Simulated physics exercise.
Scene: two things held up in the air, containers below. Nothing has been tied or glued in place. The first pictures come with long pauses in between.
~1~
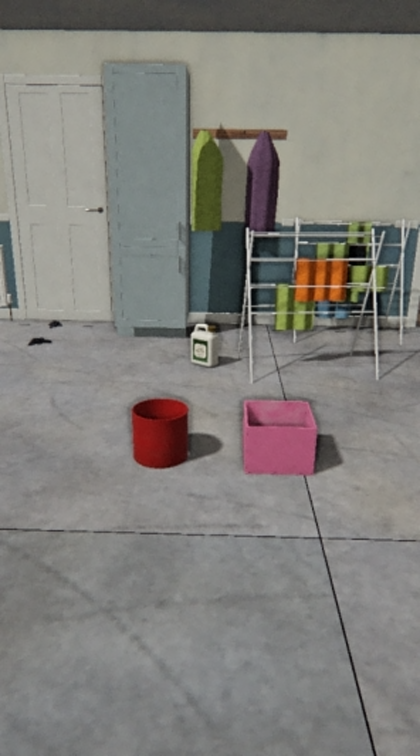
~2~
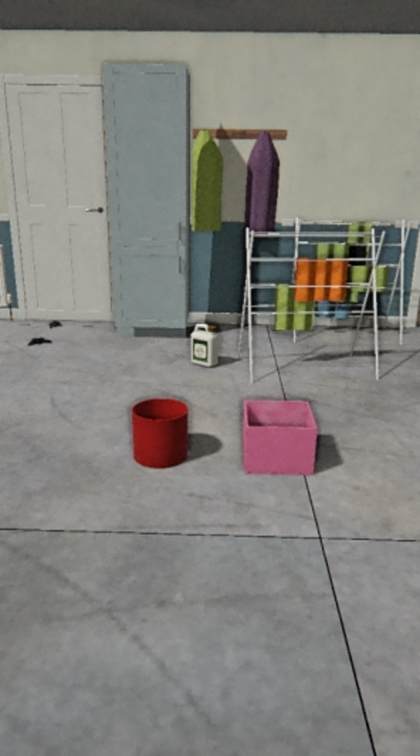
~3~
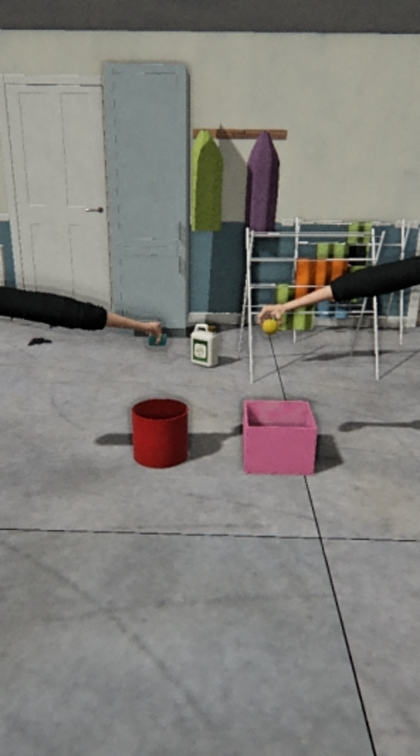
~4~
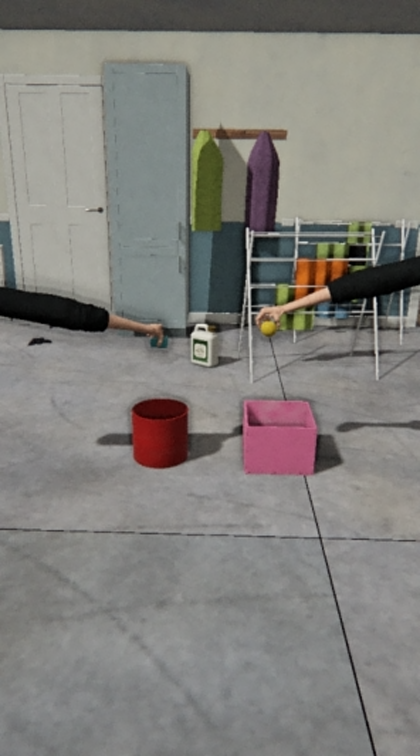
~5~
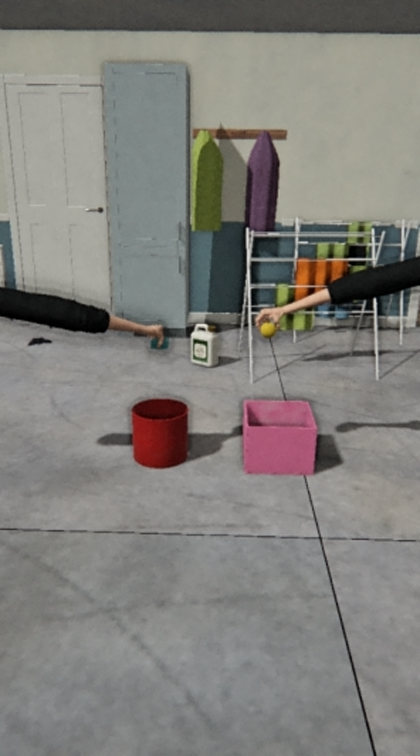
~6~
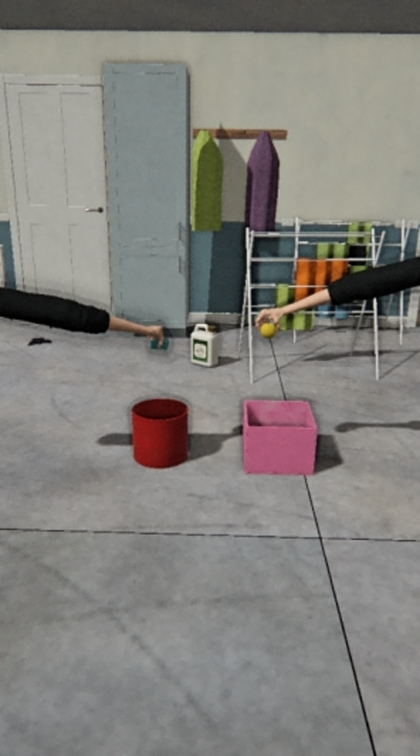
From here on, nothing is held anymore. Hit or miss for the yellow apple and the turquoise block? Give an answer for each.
Yellow apple: Hit, turquoise block: Hit.
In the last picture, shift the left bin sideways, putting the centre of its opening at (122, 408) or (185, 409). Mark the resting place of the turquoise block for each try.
I'd expect it to end near (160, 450) and near (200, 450), respectively.
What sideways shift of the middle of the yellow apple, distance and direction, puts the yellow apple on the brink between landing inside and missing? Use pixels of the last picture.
Around 20 pixels, leftwards.
Then, 0.24 s past the last view, yellow apple in the air near (266, 370); turquoise block in the air near (160, 382).
Finally, the yellow apple is caught, near (262, 450); the turquoise block is caught, near (161, 451).
